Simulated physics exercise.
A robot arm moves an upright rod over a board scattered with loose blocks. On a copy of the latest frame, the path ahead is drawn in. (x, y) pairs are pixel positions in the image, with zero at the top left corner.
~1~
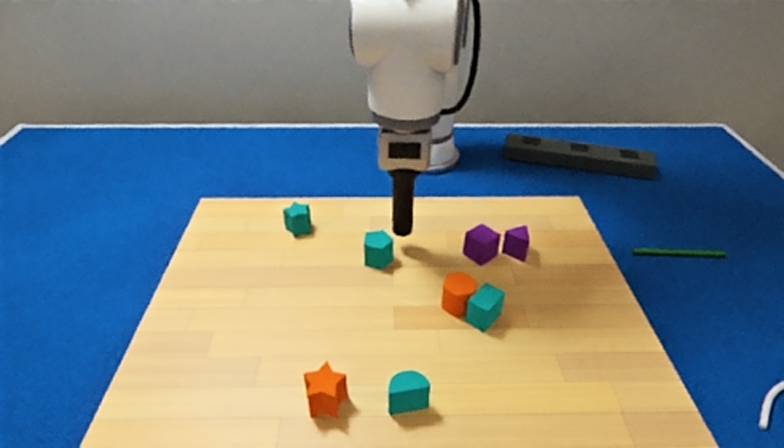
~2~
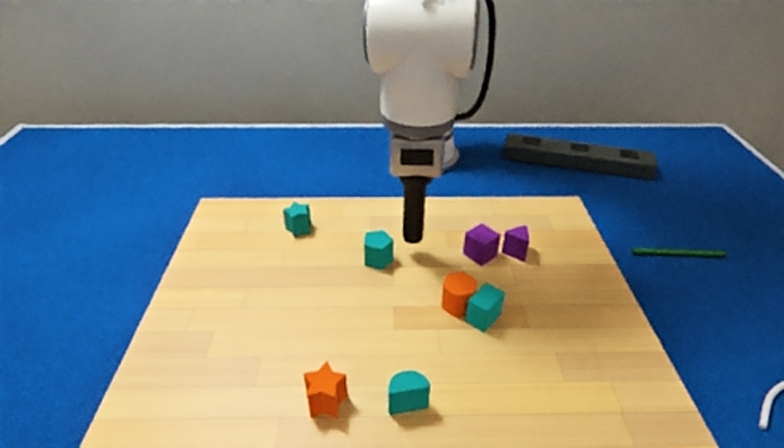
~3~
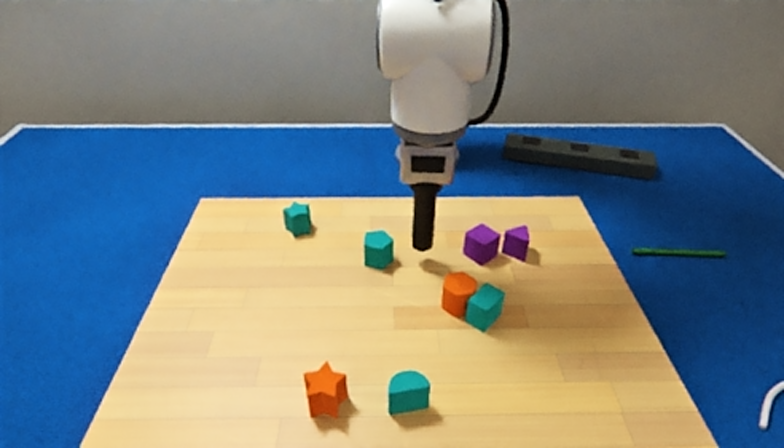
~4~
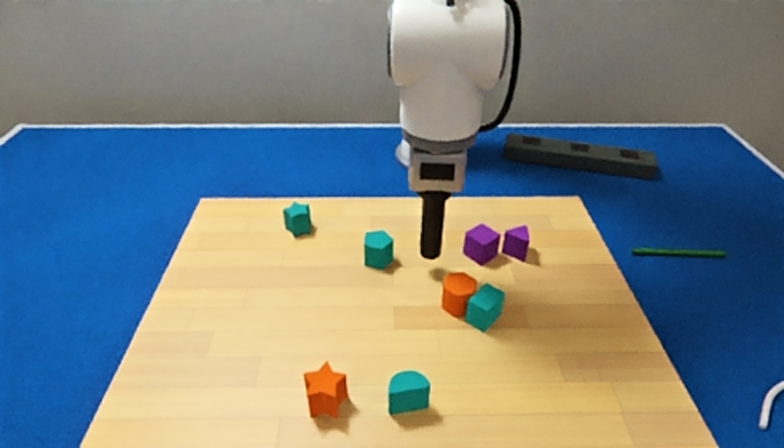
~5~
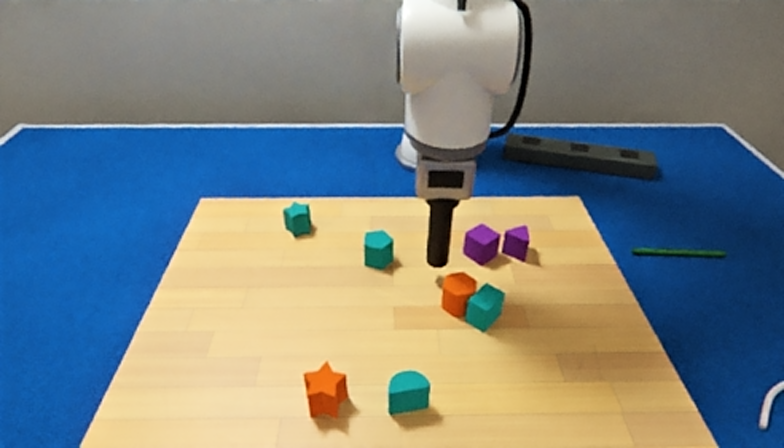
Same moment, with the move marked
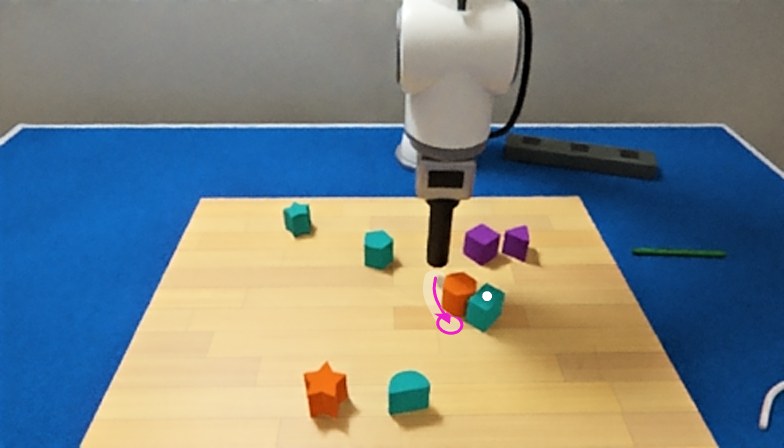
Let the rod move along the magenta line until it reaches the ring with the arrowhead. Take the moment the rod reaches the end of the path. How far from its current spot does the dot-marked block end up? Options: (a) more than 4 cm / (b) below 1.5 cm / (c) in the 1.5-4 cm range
The answer is c.
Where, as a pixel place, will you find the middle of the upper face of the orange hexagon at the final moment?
It will end up at (483, 306).
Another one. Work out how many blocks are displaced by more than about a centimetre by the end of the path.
The count is two.
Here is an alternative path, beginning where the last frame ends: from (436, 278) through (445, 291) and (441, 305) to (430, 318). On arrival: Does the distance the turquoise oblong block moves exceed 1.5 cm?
I expect not.
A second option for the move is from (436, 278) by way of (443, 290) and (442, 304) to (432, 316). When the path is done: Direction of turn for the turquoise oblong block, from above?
Looking down, my answer is that the turquoise oblong block rotates anticlockwise.
Path on the board, from (436, 278) through (437, 300) to (450, 324); the dot is on the turquoise oblong block.
What follows on the original path. Halfway along, rod at (438, 284); orange hexagon at (466, 290), turned 15° anticlockwise; turquoise oblong block at (494, 299).
At the end, rod at (452, 307); orange hexagon at (483, 306), turned 50° anticlockwise; purple square in place; turquoise oblong block at (512, 303), turned 40° anticlockwise.
